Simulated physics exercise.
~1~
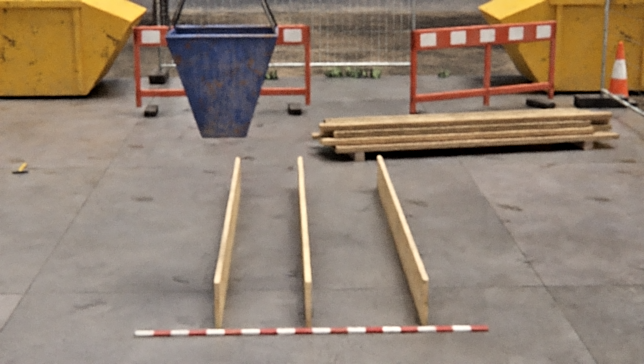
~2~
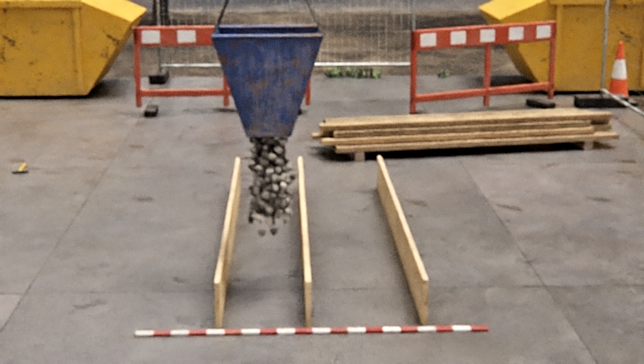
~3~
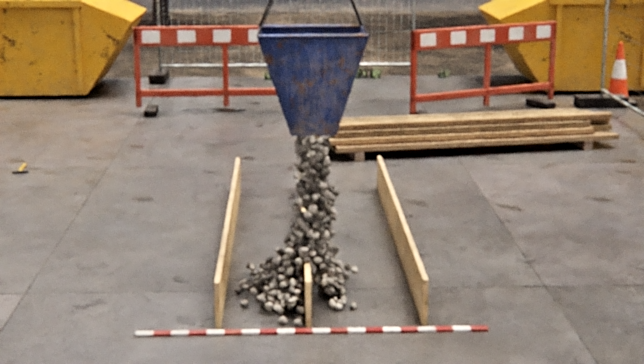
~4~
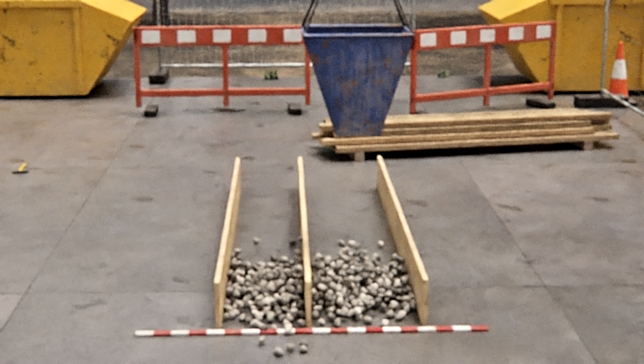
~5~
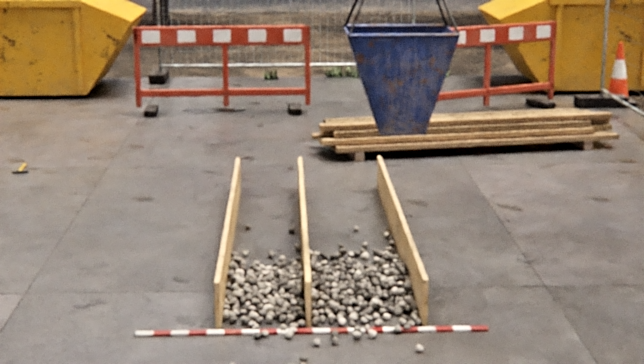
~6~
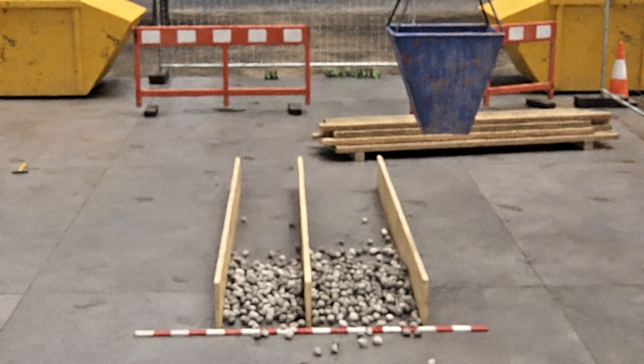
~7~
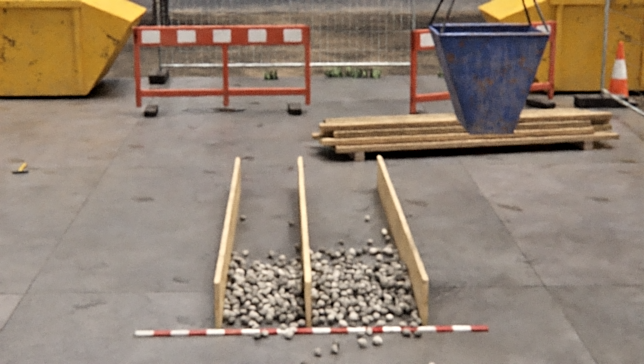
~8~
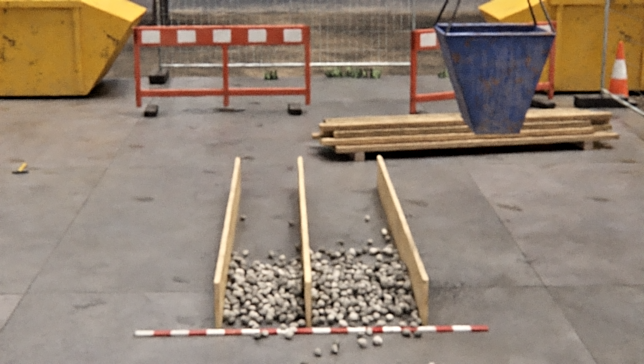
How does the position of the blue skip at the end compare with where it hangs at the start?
At the start the blue skip hangs on the left, in front of the left-hand barrier. By the end it is well to the right, in front of the right-hand barrier and over the stacked timber.
